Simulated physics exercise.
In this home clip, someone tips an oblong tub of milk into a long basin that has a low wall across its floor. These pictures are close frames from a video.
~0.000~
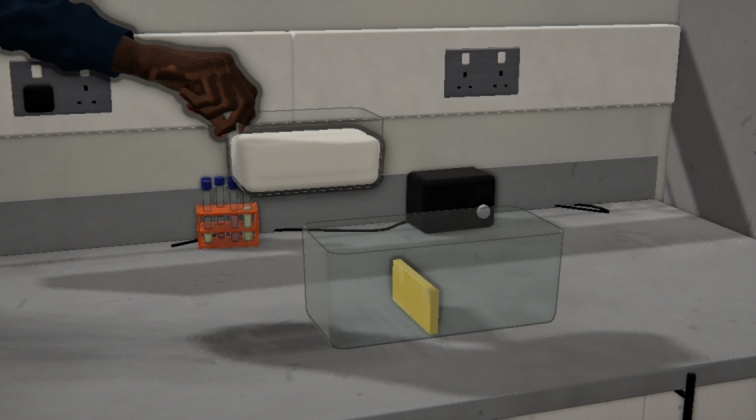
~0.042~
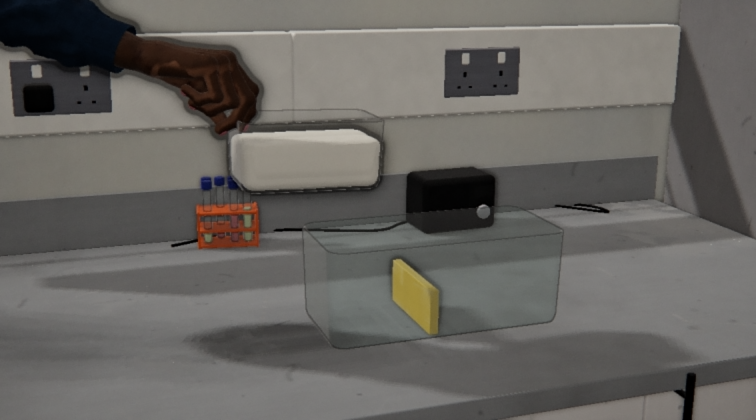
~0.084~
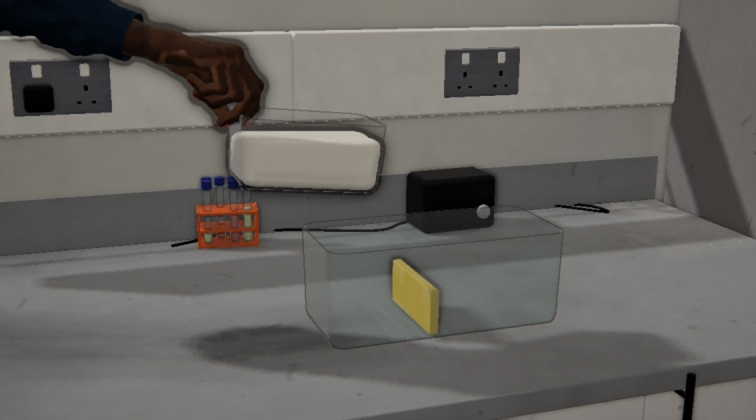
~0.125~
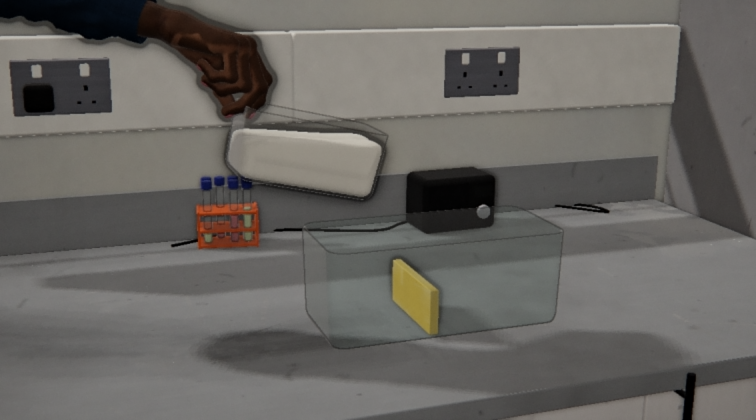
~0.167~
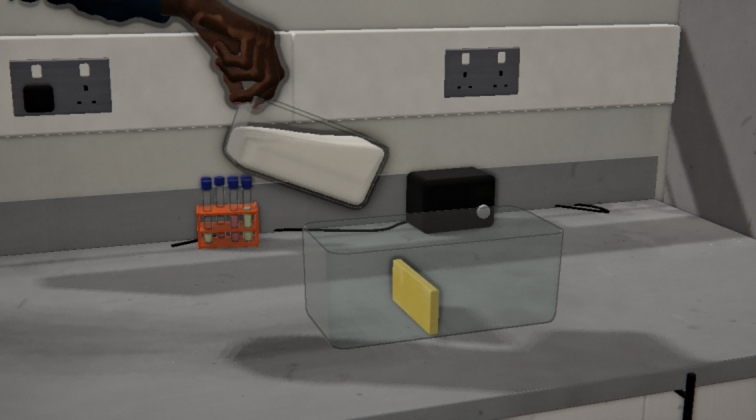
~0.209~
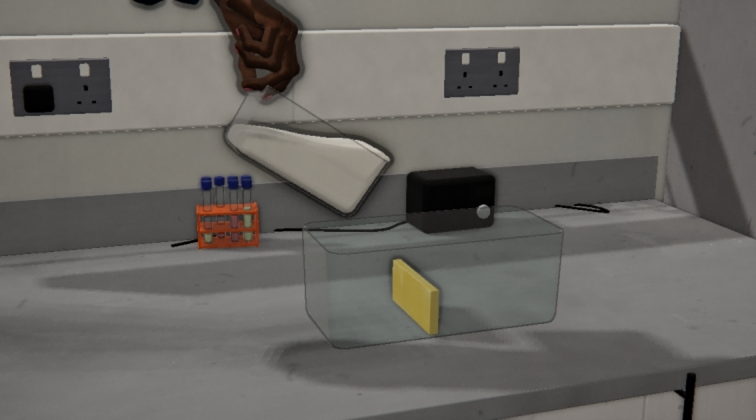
On a grey counter, a hand steadily tilts a clear tub of milk rightward above a long basin.
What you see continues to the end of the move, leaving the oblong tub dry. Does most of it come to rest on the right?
No, on the left.
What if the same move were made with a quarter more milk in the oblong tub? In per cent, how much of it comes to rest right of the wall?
Near 30 in a hundred.
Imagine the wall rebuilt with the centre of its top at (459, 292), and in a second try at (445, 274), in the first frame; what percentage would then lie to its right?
The first position gives around 30 percent, the second around 5 percent.
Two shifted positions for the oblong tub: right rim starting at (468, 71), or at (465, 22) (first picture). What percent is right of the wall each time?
You'd see around 85 per cent, and then around 85 per cent.
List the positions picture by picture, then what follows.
In the first picture, tilt 0°; pouring edge (373, 115); surface from (235, 142) to (369, 134); the long basin's rim runs from (315, 240) to (541, 219); the wall's top is at (415, 276).
In the second picture, tilt 2°; pouring edge (373, 117); surface from (235, 141) to (369, 135).
In the third picture, tilt 6°; pouring edge (375, 122); surface from (236, 139) to (370, 137).
In the fourth picture, tilt 13°; pouring edge (377, 131); surface from (237, 137) to (371, 140).
In the fifth picture, tilt 23°; pouring edge (378, 143); surface from (237, 135) to (374, 143).
In the sixth picture, tilt 34°; pouring edge (377, 158); surface from (235, 129) to (374, 148); 2 per cent is over the edge.
By 0.46 s the tilt is 95° and 22 per cent is still to pour, 37 is left of the wall and 9 right of it.
By 0.64 s the tilt is 100° and 4 per cent is still to pour, 72 is left of the wall and 15 right of it.
By 0.82 s the tilt is 100° and 1 per cent is still to pour, 72 is left of the wall and 19 right of it.
By 1.03 s the tilt is 100° and 0 per cent is still to pour, 73 is left of the wall and 20 right of it.
At rest 73 per cent lies left of the wall, 20 right of it and 7 outside.
